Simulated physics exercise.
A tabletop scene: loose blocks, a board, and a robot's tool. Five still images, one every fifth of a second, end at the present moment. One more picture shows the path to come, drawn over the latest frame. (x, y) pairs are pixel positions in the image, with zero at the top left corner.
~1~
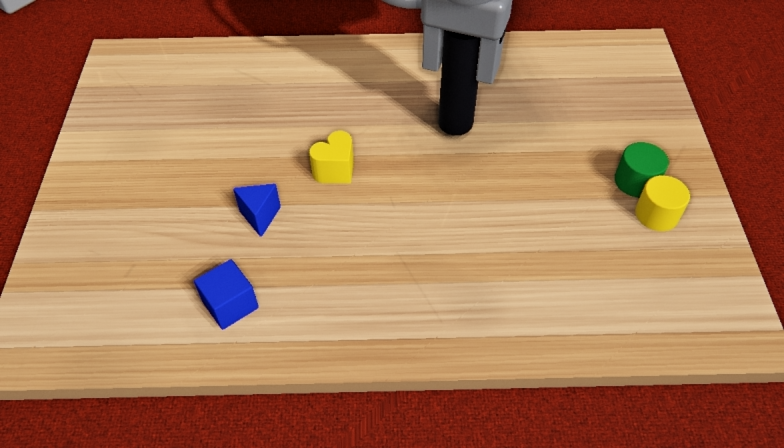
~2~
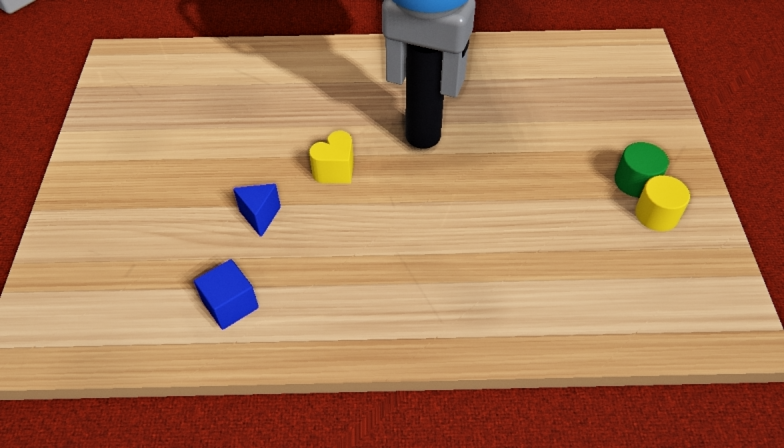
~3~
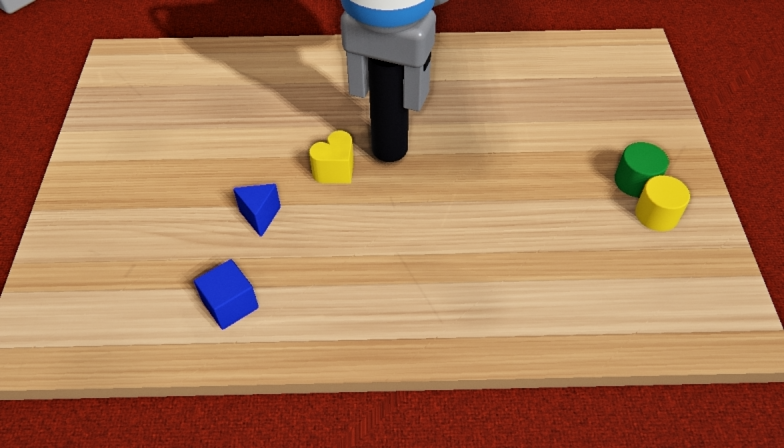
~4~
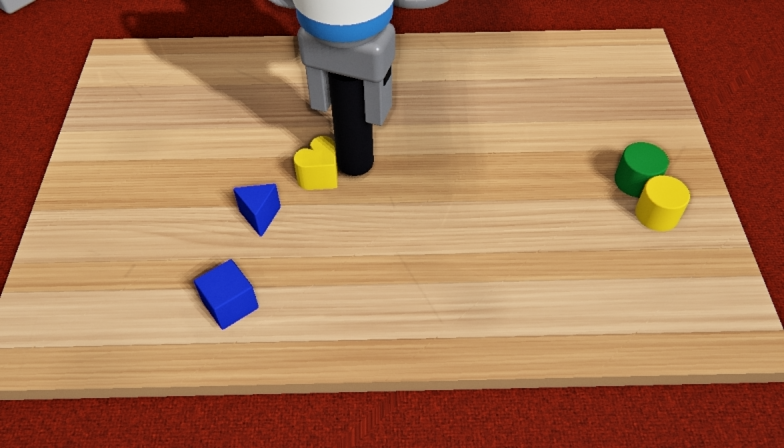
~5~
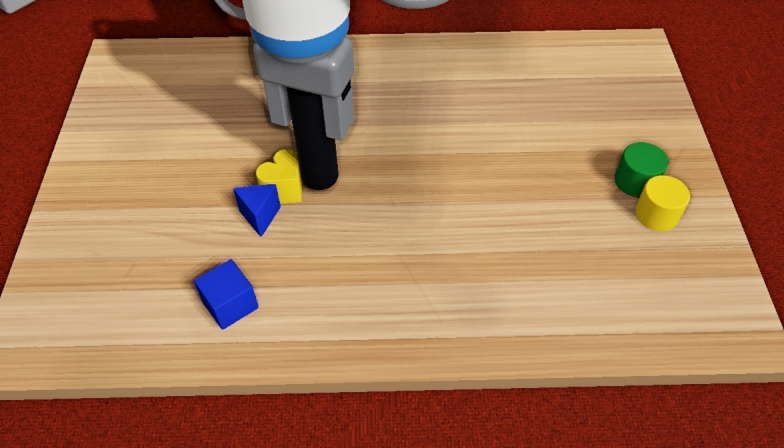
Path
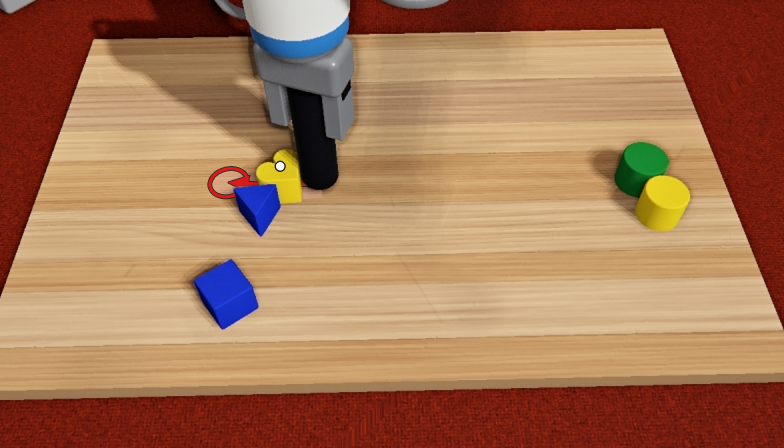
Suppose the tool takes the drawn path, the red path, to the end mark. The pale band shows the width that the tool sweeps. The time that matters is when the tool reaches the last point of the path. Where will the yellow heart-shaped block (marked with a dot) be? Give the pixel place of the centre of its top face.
That would be at about pixel (194, 183).
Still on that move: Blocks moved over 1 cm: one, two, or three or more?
It displaces one.
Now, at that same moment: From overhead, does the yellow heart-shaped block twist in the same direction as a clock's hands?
It seems not.
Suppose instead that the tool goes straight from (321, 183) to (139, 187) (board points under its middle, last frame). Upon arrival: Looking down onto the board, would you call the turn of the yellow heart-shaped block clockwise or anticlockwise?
It twists anticlockwise.
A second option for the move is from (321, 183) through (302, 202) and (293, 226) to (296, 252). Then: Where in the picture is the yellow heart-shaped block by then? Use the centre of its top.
The answer is (260, 173).
The line goes from (321, 183) over (274, 185) to (229, 182); the dot is on the yellow heart-shaped block.
What follows on the original path. Halfway along, tool at (273, 179); yellow heart-shaped block at (233, 174), turned 25° anticlockwise.
At the end, tool at (227, 177); blue triangular piece unmoved; yellow heart-shaped block at (194, 183), turned 65° anticlockwise.
